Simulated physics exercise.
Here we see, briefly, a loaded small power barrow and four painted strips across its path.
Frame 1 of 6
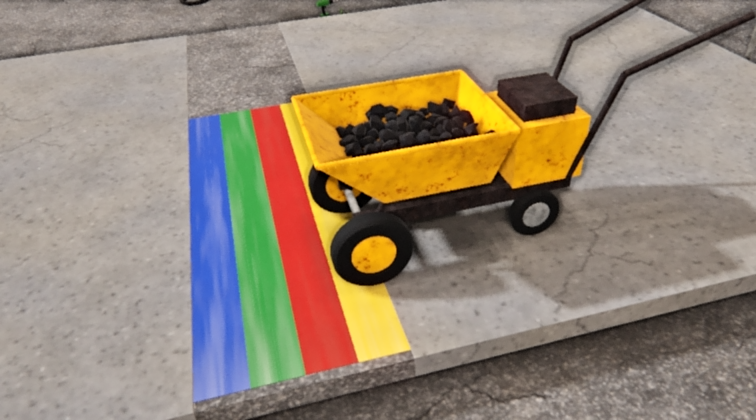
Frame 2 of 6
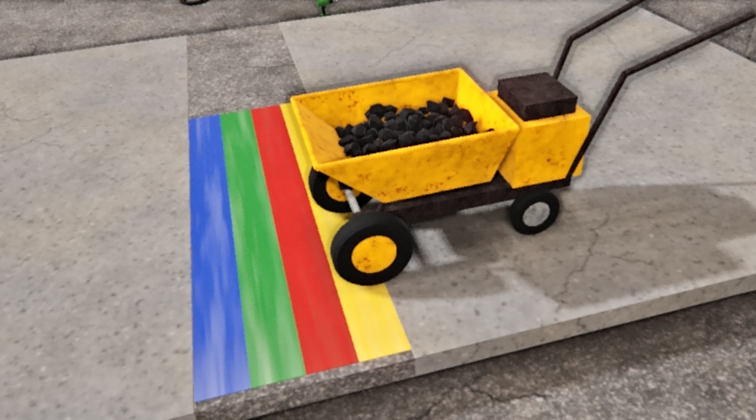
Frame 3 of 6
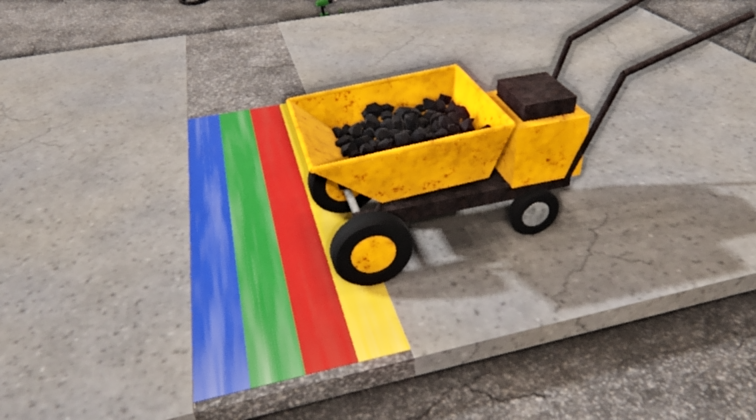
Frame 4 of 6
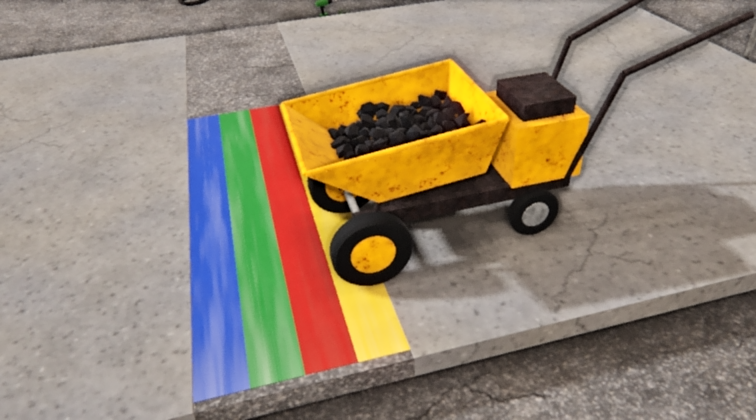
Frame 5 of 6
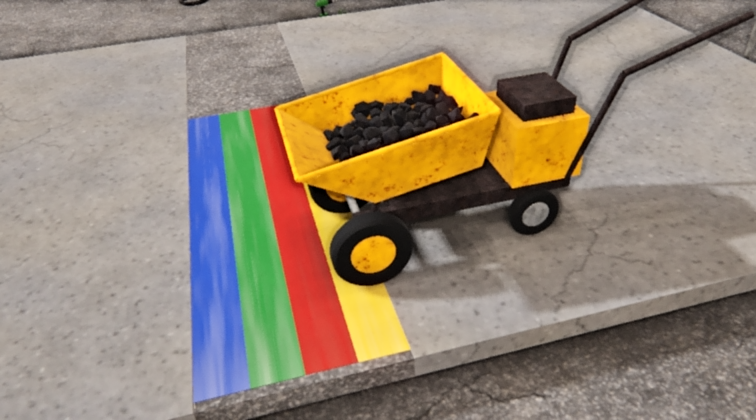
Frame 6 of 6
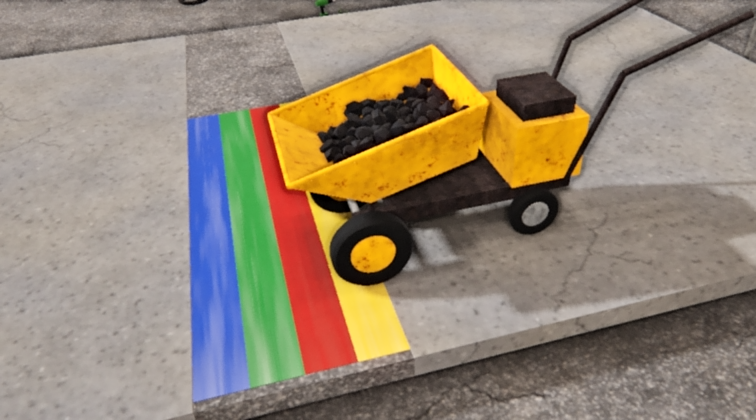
A yellow power barrow with dark handles stands on pale concrete paving, seen from above and to one side by a still camera. Black lumps of coal fill its skip, and blue, green, red and yellow strips lie side by side from left to right at its front wheels. The skip begins level, then its back end rises steadily and its left lip lowers slightly, while the wheels stay put.
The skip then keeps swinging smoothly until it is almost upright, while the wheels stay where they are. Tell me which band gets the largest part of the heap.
I would say the blue band gets the largest part.
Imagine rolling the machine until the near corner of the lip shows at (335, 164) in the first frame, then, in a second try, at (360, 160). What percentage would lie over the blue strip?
The first stop gives 40 per cent; the second gives 30 per cent.
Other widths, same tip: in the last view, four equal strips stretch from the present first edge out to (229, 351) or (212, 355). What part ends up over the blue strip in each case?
About 30 % and 40 %.
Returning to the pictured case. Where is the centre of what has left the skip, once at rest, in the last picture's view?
Near (204, 271), more or less.
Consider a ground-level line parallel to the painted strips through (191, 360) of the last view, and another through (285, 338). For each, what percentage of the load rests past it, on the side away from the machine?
In order: 30 per cent, then 90 per cent.
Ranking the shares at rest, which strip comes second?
Rank 2: The green strip.
Soon after the last picture, skip tipped steeply; all in the skip.
A little later, skip tipped right over; most in the skip; a small part over the green strip; a small part over the blue strip.
Later still, skip tipped right over; a small part in the skip; a small part over the green strip; about half over the blue strip; about a quarter off the paint.
At rest, skip tipped right over; a small part in the skip; none over the yellow strip; none over the red strip; a small part over the green strip; about half over the blue strip; about a quarter off the paint.
